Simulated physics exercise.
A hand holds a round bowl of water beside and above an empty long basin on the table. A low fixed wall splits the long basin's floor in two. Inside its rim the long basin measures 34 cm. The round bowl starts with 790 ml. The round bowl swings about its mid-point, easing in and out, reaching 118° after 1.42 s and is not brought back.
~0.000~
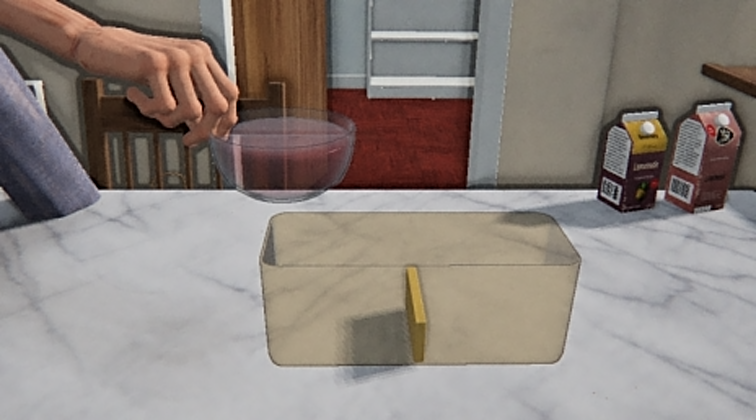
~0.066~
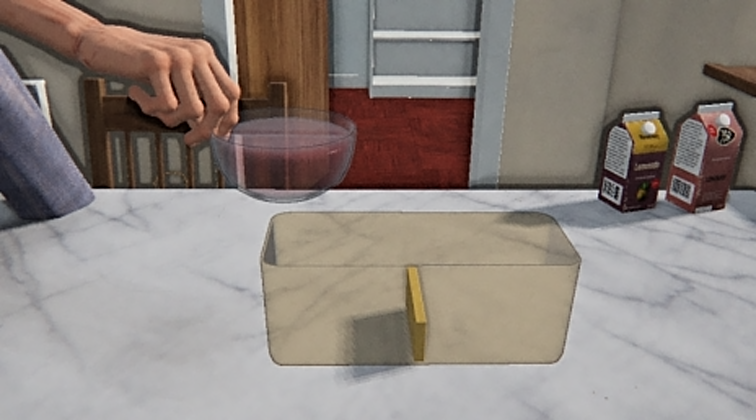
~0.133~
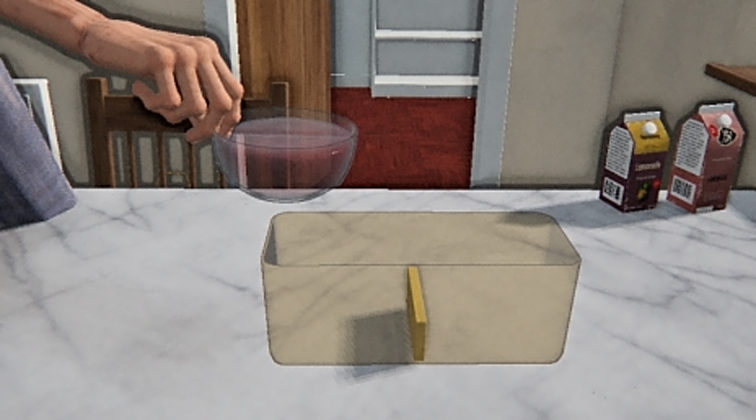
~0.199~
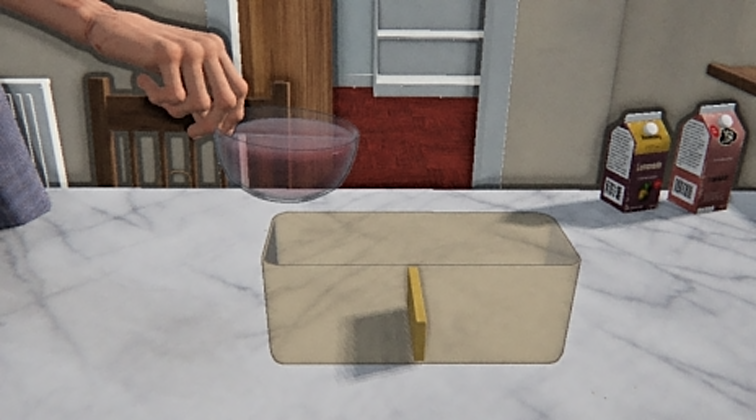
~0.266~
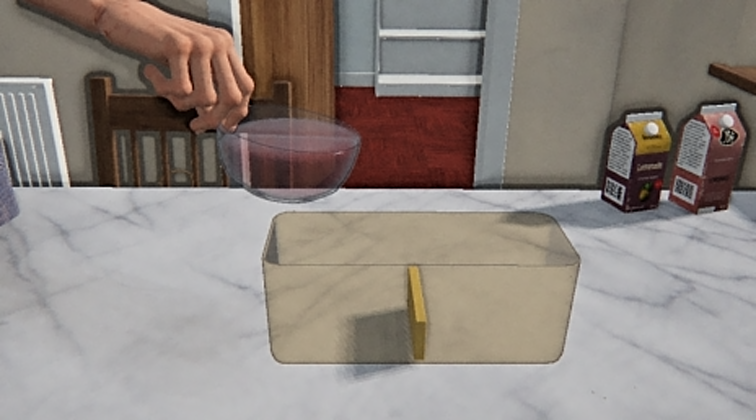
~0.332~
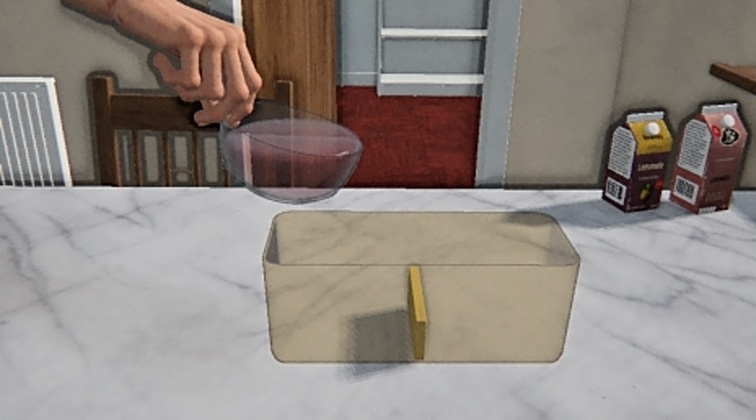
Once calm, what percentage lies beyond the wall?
About 34 per cent.
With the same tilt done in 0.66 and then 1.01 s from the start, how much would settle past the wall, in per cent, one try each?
First 15, then 25 per cent.
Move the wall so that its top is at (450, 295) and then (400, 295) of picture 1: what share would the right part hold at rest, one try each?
First 5, then 60 per cent.
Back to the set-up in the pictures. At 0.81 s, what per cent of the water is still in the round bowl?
About 30 per cent.
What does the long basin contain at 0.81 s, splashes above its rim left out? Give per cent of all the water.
About 46 per cent.
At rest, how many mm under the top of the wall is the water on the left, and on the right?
Some 28 mm on the left and 40 mm on the right.
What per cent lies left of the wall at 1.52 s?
Near 66 in a hundred.
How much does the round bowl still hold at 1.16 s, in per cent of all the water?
Near 0 in a hundred.
After 0.81 s the tilt is 72° and 30 per cent is still to pour, 23 is left of the wall and 22 right of it.
After 1.16 s the tilt is 108° and 0 per cent is still to pour, 64 is left of the wall and 34 right of it.
After 1.52 s the tilt is 118° and 0 per cent is still to pour, 65 is left of the wall and 34 right of it.
After 1.92 s the tilt is 118° and 0 per cent is still to pour, 65 is left of the wall and 34 right of it.
In the end 65 per cent lies left of the wall, 34 right of it and 1 outside.
